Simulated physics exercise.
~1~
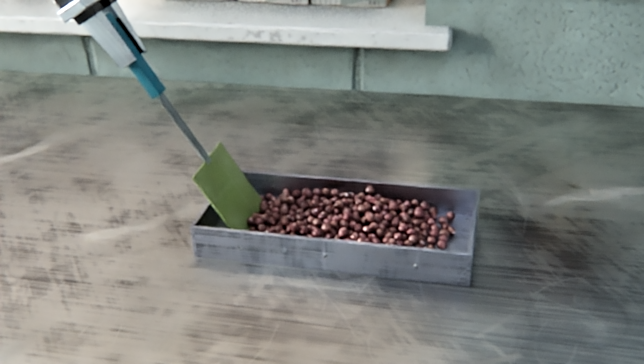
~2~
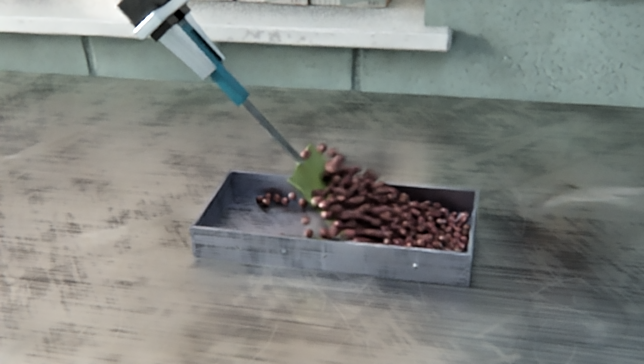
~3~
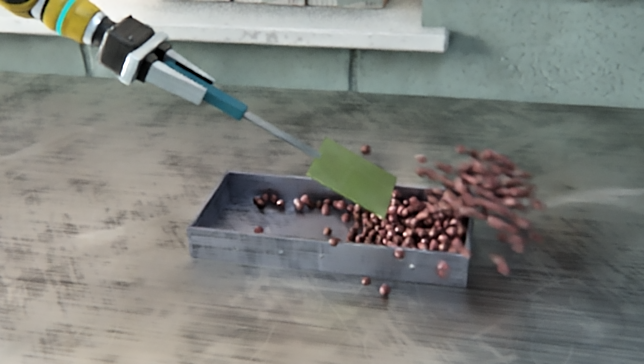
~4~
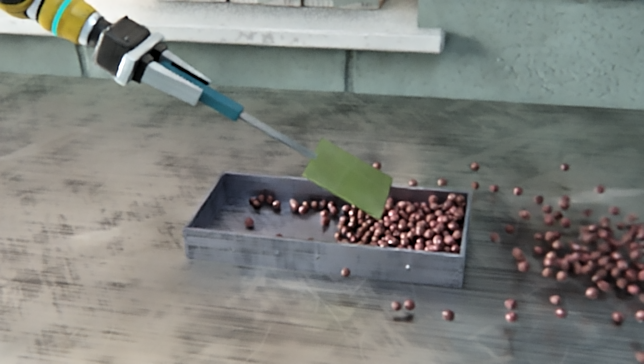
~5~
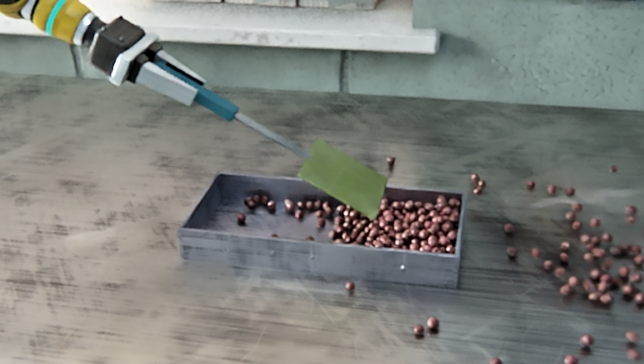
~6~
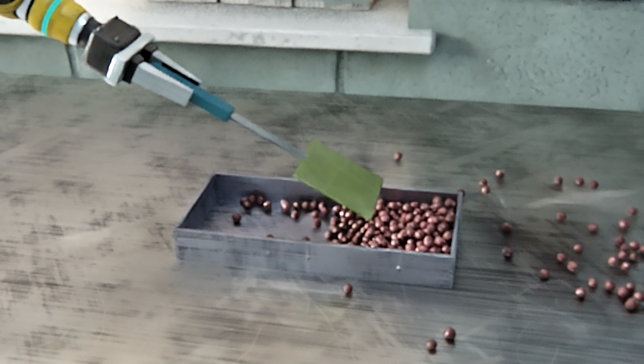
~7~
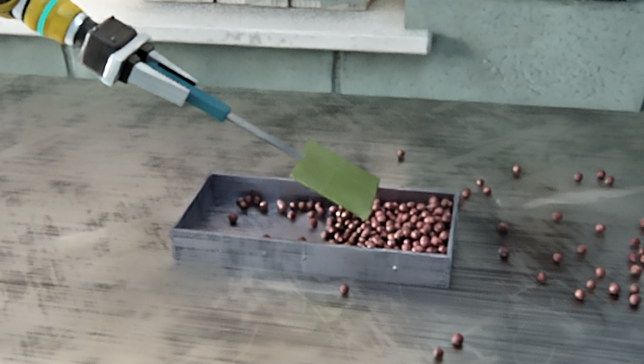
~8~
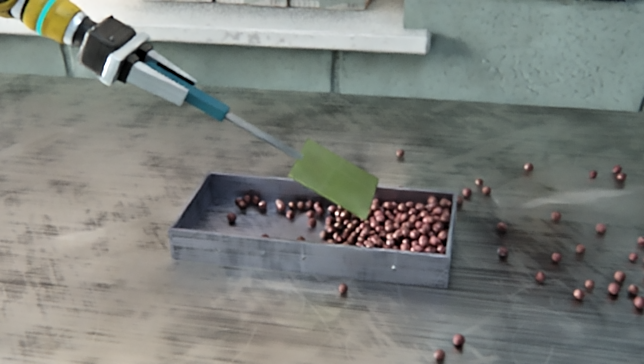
In this clip, a robot arm sweeps a green spatula rightward through brown beads in a gray tray, flinging some over the right end, then holds still above the remaining pile as the spilled beads scatter and roll across the table, most staying in the tray.
